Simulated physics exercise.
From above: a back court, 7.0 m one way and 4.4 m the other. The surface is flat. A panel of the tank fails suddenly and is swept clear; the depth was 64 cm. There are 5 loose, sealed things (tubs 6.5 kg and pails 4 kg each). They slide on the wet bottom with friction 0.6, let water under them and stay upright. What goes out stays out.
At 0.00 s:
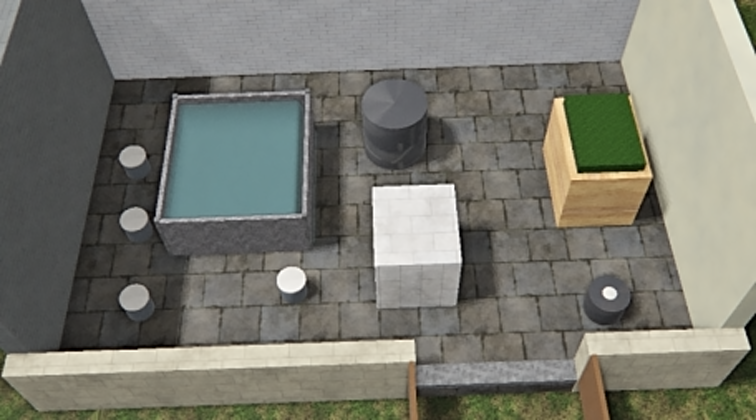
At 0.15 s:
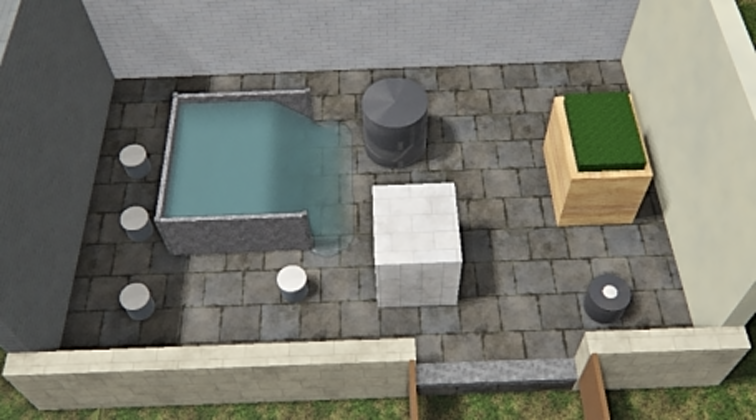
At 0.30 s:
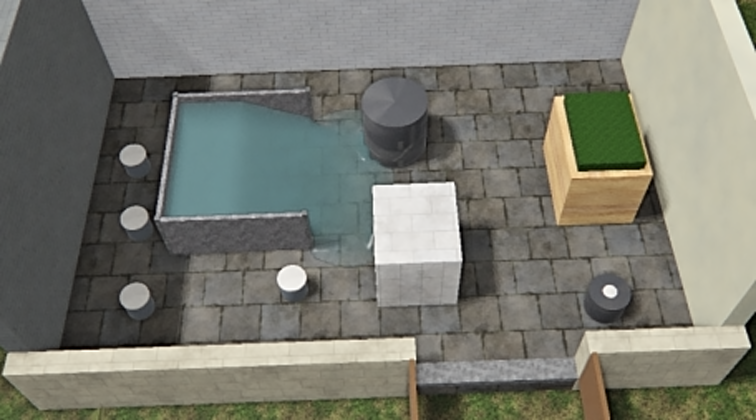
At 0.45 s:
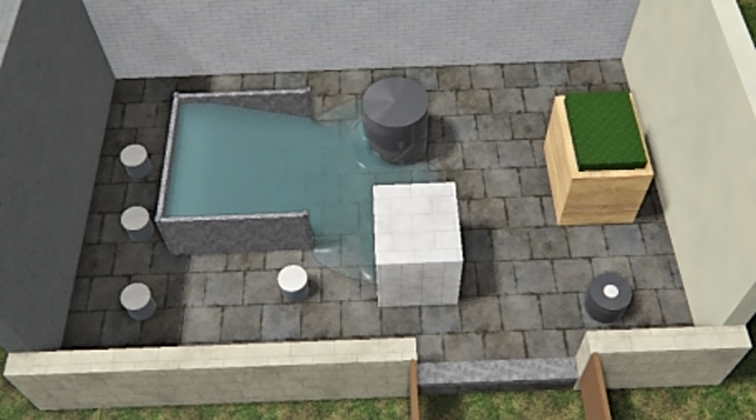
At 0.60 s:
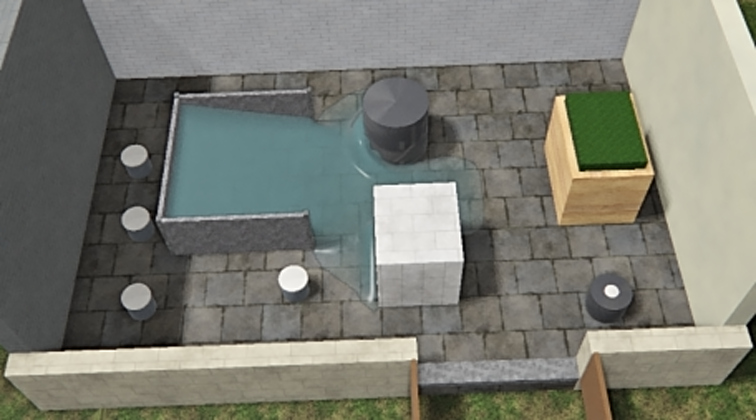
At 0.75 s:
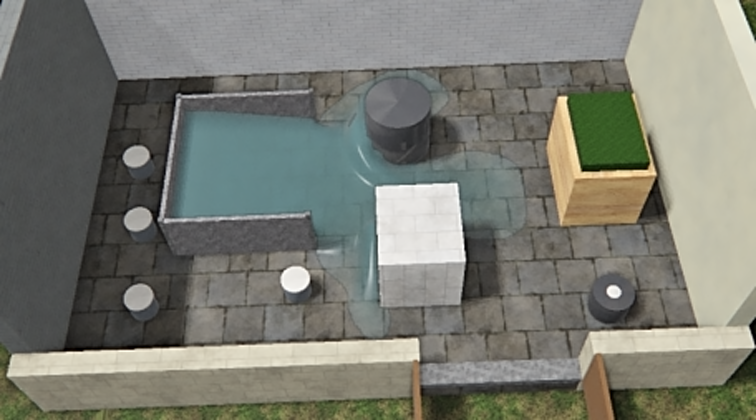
Water pours out the tank's open right side and spreads around the drum and white block.
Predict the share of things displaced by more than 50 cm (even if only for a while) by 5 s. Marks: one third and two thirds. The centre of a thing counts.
That comes to less than a third.
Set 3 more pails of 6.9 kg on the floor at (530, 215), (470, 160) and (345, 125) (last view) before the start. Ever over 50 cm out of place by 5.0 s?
In turn: More, more, over.
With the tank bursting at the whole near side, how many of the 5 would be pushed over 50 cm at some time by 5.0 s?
Then 5.
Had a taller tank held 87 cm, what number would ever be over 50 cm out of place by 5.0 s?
Then 2.
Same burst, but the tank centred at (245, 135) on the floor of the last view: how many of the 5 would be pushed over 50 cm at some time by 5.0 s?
In that case 1 of them.
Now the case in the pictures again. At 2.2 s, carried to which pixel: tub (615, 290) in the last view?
Around (631, 322).
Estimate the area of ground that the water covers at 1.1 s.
Some 10.0 m2.
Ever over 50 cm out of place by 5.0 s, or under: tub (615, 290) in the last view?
Answer: Past it.
After 1.1 s 0 of 5 are over 50 cm from their spots; 0 afloat.
After 2.2 s 0 of 5 are over 50 cm from their spots; 0 afloat.
After 3.5 s 1 of 5 are over 50 cm from their spots; 1 afloat.
After 5.0 s 1 of 5 are over 50 cm from their spots, and 1 have been at some point; 1 afloat.
